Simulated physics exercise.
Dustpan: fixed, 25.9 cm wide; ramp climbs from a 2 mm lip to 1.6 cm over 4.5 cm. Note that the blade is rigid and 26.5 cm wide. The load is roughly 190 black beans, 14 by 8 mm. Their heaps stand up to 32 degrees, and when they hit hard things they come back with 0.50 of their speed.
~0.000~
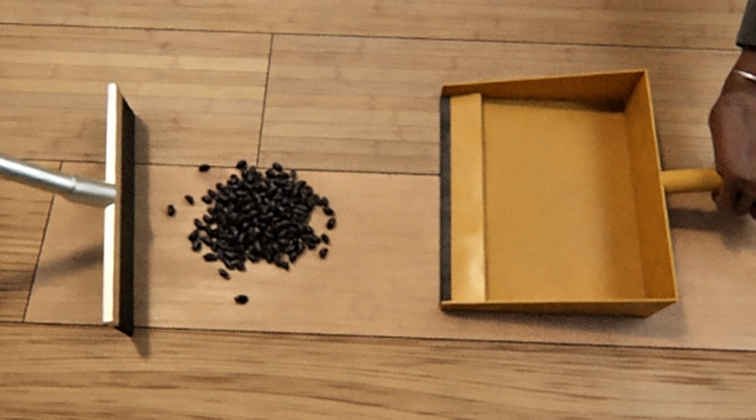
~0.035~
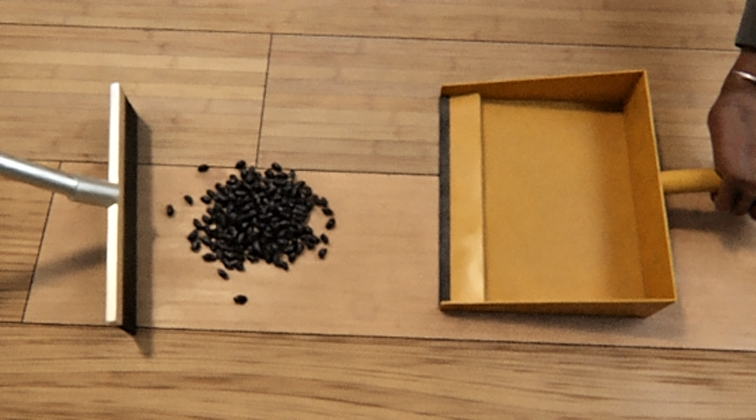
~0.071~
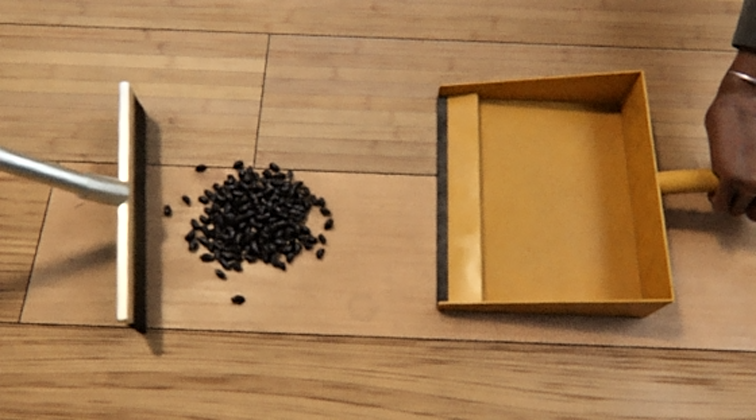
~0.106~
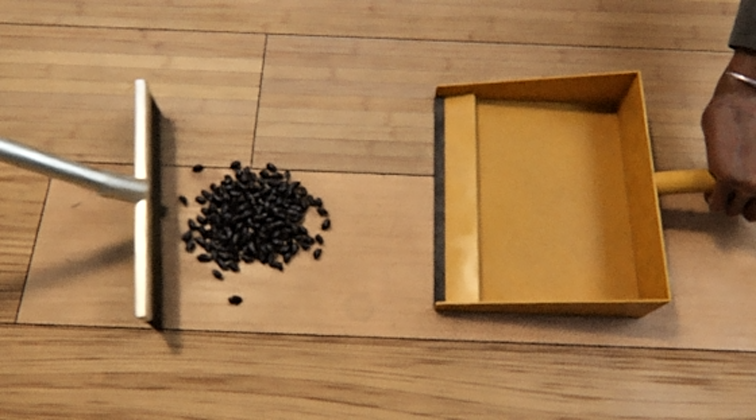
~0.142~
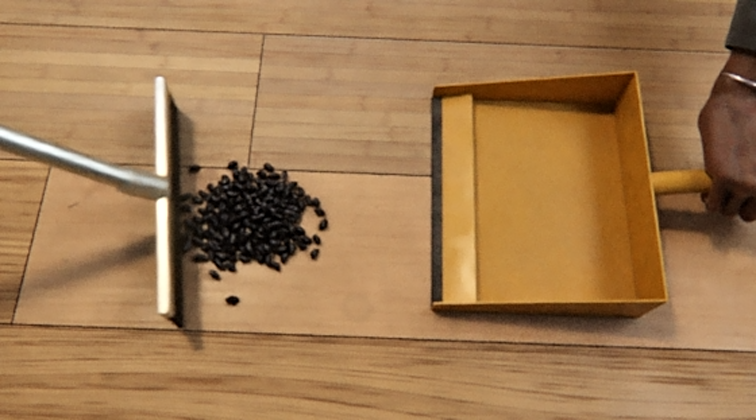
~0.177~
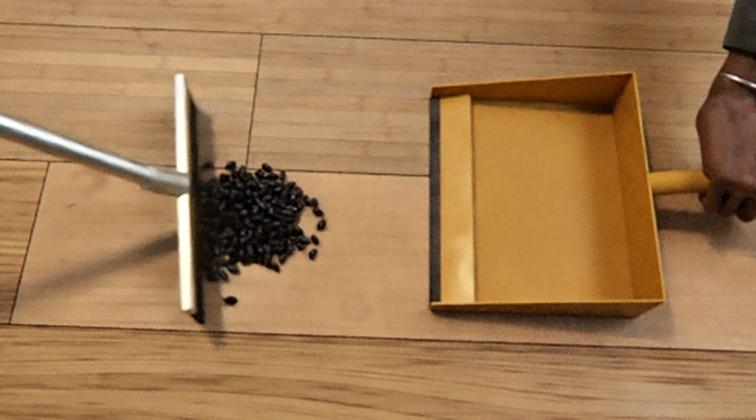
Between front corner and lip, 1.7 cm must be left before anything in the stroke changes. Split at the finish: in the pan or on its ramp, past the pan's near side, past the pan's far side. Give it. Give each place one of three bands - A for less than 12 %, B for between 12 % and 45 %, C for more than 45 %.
Outcome: In the pan or on its ramp: An intermediate share; past the pan's near side: A minor share; past the pan's far side: A minor share.
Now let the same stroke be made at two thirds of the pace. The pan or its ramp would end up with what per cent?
It would come to roughly 30 percent.
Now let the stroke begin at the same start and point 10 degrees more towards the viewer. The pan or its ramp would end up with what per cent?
Result: Close to 25 %, ramp counted.
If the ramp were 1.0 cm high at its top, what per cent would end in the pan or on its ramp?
Then about 40 per cent.
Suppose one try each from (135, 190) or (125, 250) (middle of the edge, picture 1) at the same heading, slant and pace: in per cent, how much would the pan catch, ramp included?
I'd put it near 35 per cent for the first and near 25 per cent for the second.
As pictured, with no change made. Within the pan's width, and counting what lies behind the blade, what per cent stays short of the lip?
About 60 per cent.
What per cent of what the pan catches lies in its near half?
I'd put it near 50 per cent.
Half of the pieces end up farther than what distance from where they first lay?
About 20 cm.
After 0.35 s, middle of the blade 15 cm from the lip; 0 % over the lip, far side 0 %, near side 0 %.
After 0.47 s, middle of the blade 7 cm from the lip; 0 % over the lip, far side 0 %, near side 5 %.
After 0.71 s, middle of the blade 4 cm from the lip; 35 % over the lip, far side 0 %, near side 5 %.
By 2.1 s all is still; pan 35 %, near side 5 %, far side 0 %, in front of the lip or behind the blade 60 %.
